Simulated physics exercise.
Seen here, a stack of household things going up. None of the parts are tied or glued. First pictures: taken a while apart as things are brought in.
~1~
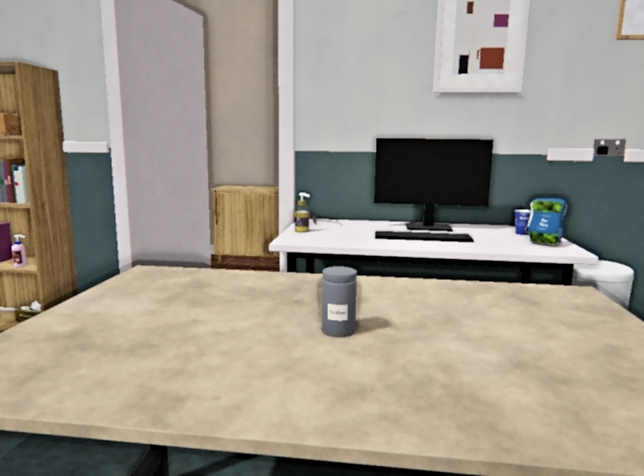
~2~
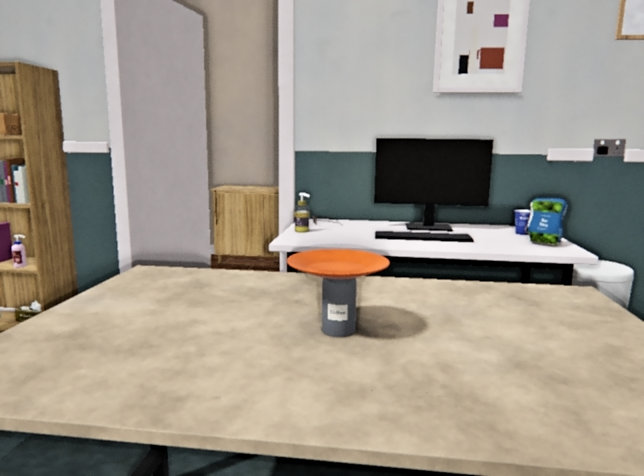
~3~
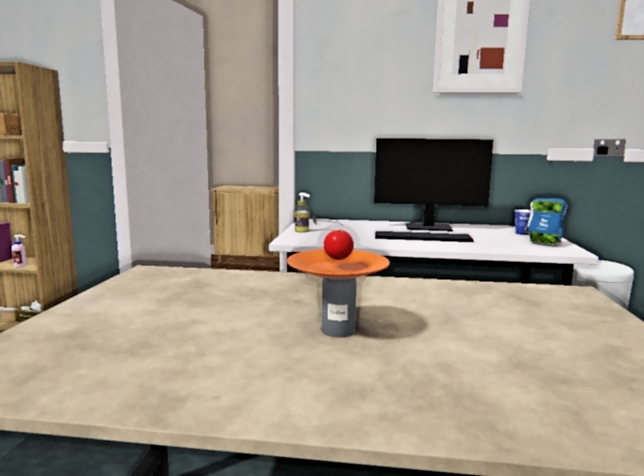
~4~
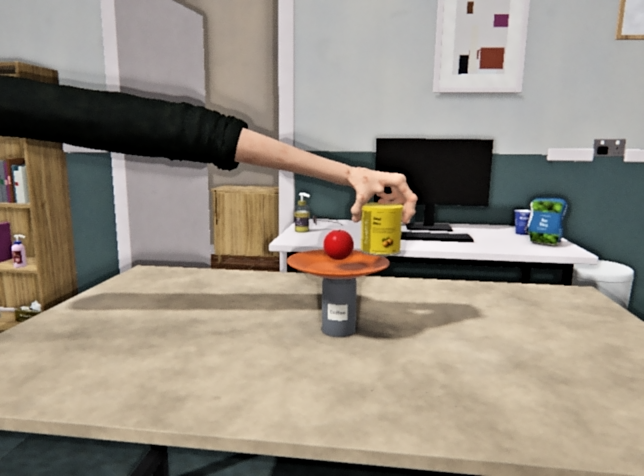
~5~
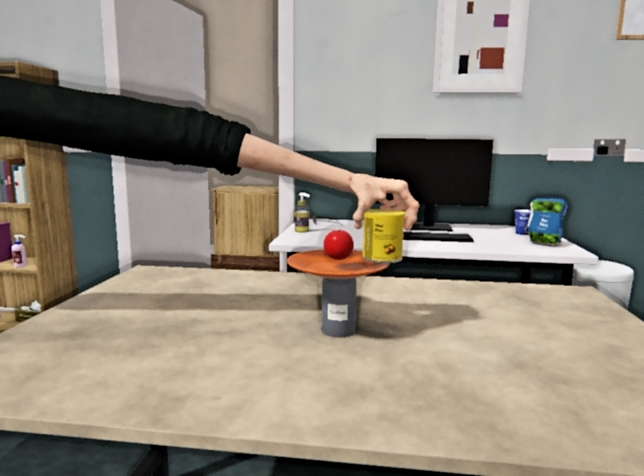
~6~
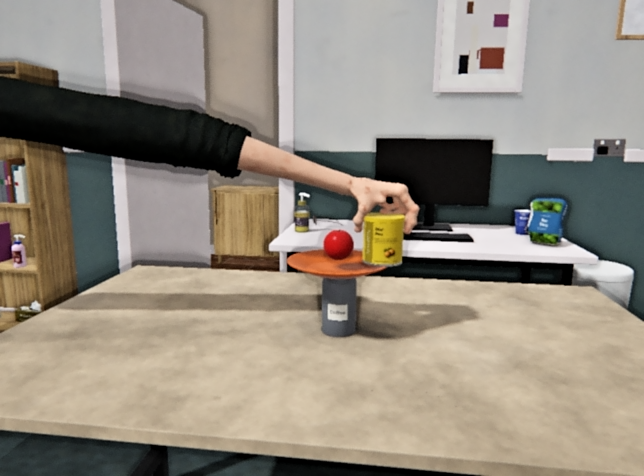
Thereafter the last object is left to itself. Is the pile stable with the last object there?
It stays upright.
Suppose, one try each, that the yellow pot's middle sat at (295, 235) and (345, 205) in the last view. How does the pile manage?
The pile remains stable in the first case, then in the second case it tips over.
Then, 0.30 s after the last picture, nothing has stirred.
Then, 0.70 s after the last picture, yellow pot resting near (384, 240).
At rest, all 4 in place. Seen from the same camera at the end, yellow pot near (384, 240). The pile stays up.
